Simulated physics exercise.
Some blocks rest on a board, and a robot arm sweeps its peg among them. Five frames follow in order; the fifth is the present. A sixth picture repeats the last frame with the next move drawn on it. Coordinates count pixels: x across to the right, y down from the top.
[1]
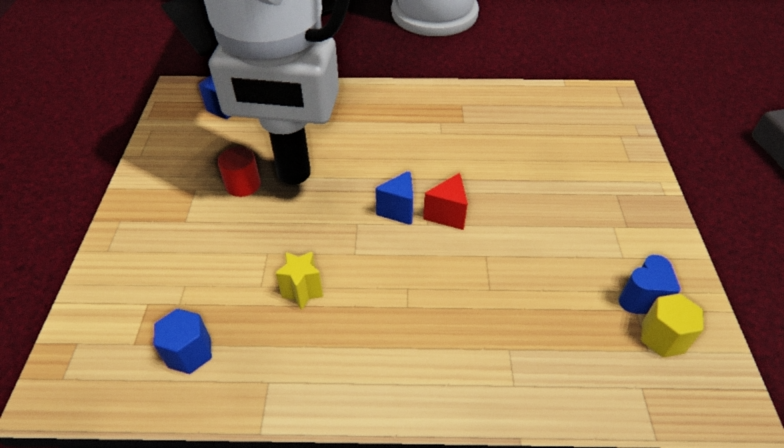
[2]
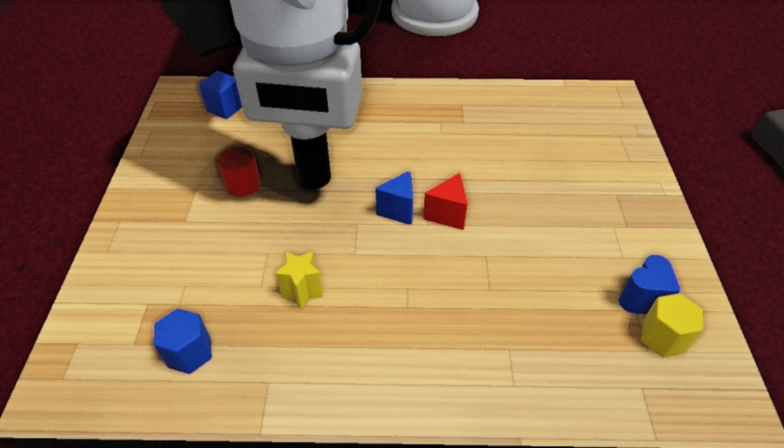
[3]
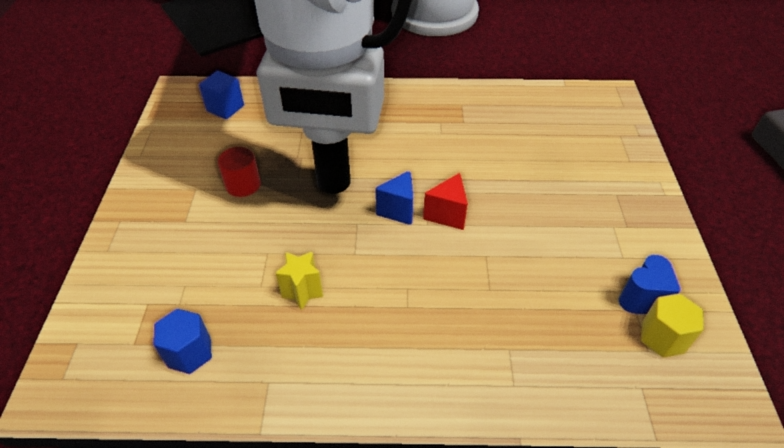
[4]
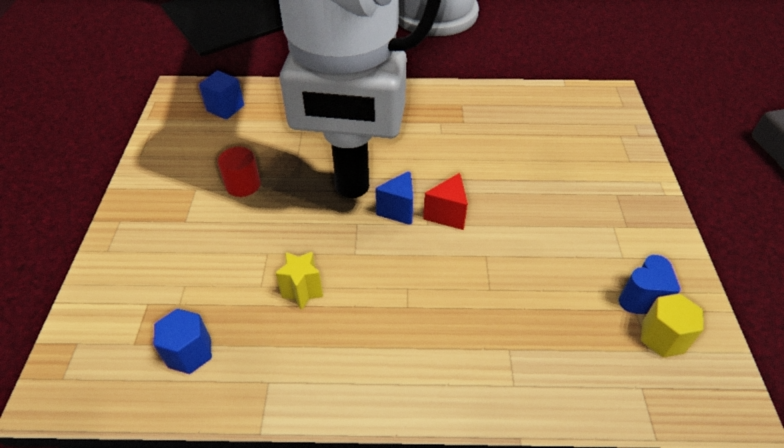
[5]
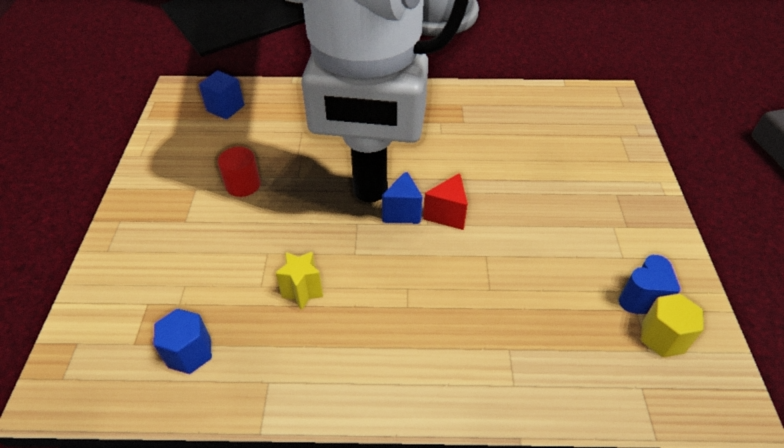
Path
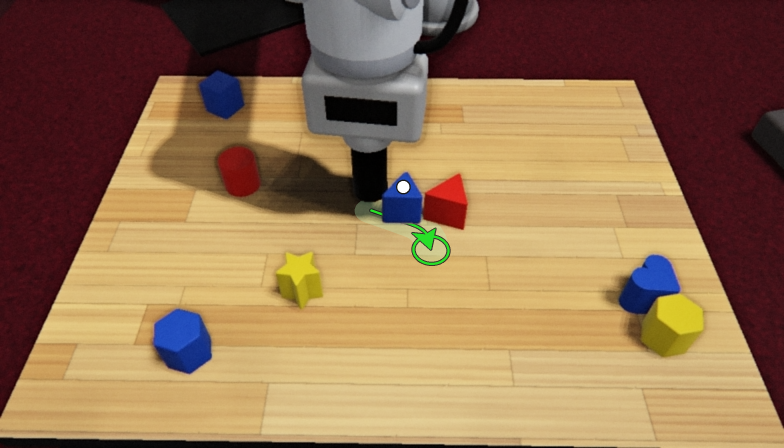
We see a robot arm above a wooden board of scattered red, blue and yellow blocks, its black peg moving steadily right from near a red block until it nudges and slightly turns a blue triangular block beside a red one.
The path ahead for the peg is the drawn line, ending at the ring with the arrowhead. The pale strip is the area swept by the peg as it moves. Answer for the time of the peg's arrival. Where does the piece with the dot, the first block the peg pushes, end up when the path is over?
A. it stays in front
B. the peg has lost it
I'll go with B - the peg has lost it.
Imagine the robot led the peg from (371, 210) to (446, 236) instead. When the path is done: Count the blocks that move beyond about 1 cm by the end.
When the path ends, I think you'll find two blocks out of place by more than 1 cm.
Path on the board, from (371, 210) through (396, 219) and (422, 229) to (431, 250); the dot is on the blue three-sided block.
The first path, step by step. Halfway along, peg at (410, 204); blue three-sided block at (442, 202); red three-sided block at (472, 189), turned 50° anticlockwise.
At the end, peg at (433, 230); blue three-sided block at (464, 217), turned 45° anticlockwise; red three-sided block at (479, 191), turned 80° anticlockwise.
